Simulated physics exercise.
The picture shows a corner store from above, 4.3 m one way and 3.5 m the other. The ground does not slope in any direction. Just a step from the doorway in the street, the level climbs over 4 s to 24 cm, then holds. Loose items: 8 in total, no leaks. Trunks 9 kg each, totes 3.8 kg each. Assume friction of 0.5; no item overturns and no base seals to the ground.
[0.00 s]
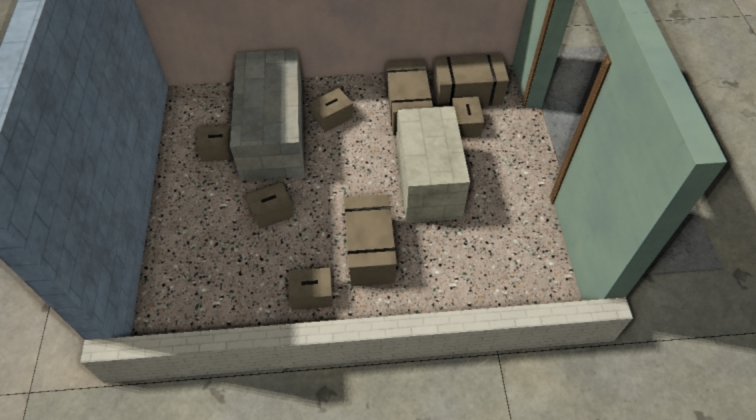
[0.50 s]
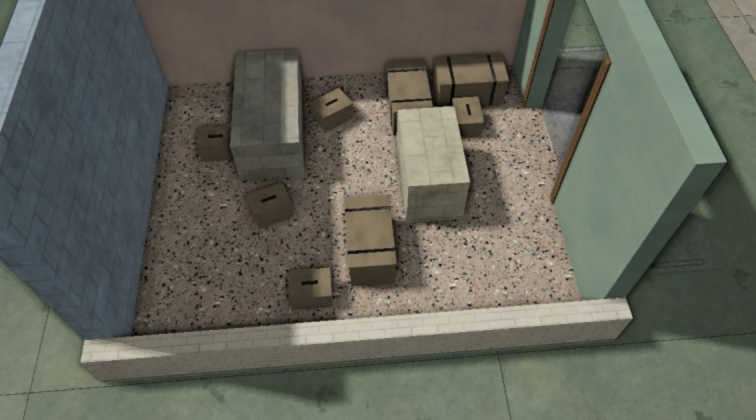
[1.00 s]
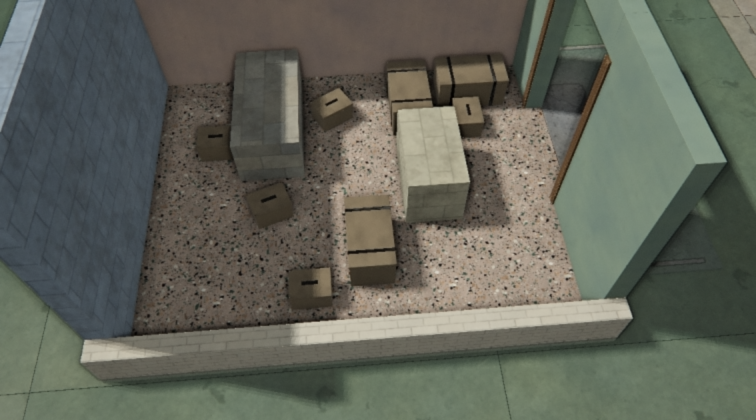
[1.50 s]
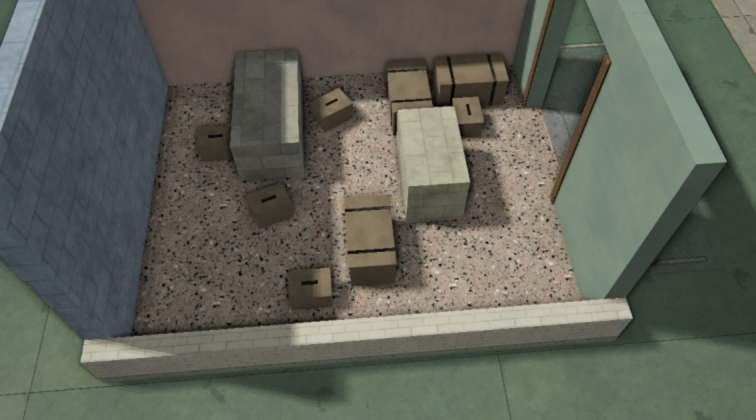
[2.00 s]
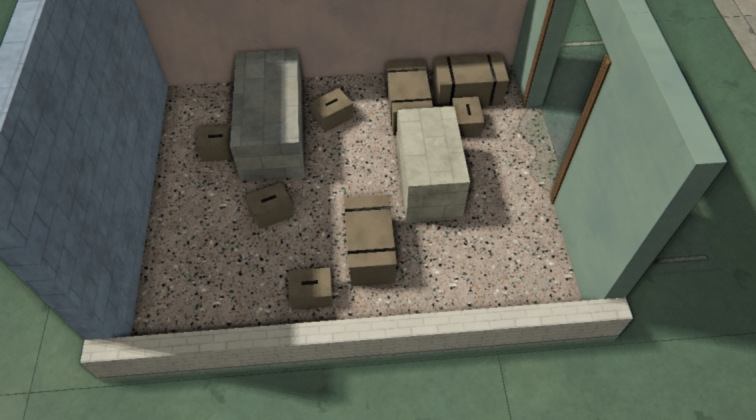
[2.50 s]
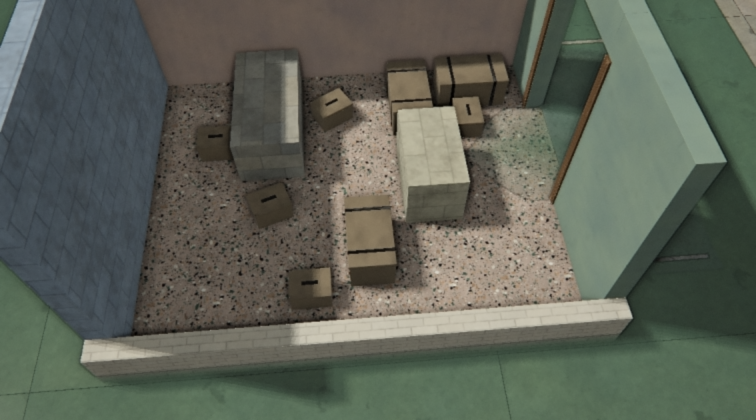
In a small walled room seen from above, greenish water covered the ground outside, then began seeping thinly through the doorway on the right onto the speckled floor, while the scattered boxes stayed still.
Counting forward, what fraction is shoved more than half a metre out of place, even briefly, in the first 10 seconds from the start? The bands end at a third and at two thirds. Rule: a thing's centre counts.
Displaced share: Medium, one to two thirds.
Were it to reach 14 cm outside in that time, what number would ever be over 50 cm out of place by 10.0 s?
In that case the number is 4.
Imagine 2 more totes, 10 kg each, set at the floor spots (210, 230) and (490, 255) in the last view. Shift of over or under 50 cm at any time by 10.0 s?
Note: Item 1 stays inside the limit; item 2 exceeds the limit.
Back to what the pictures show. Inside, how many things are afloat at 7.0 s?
Count: 4.
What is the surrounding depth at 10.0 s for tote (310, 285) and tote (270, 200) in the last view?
Some 8 cm at the first, some 5 cm at the second.
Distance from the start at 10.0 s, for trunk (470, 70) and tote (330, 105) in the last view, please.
5 cm, 300 cm.
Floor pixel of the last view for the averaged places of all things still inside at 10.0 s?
I'd say about (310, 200) in the last view.
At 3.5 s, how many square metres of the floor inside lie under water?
Wet: Near 2.0 m2.
After 3.5 s 0 of 8 are over 50 cm from their spots; 1 afloat.
After 4.5 s 2 of 8 are over 50 cm from their spots; 1 afloat.
After 7.0 s 3 of 8 are over 50 cm from their spots; 4 afloat.
After 10.0 s 5 of 8 are over 50 cm from their spots, and 5 have been at some point; 8 afloat.
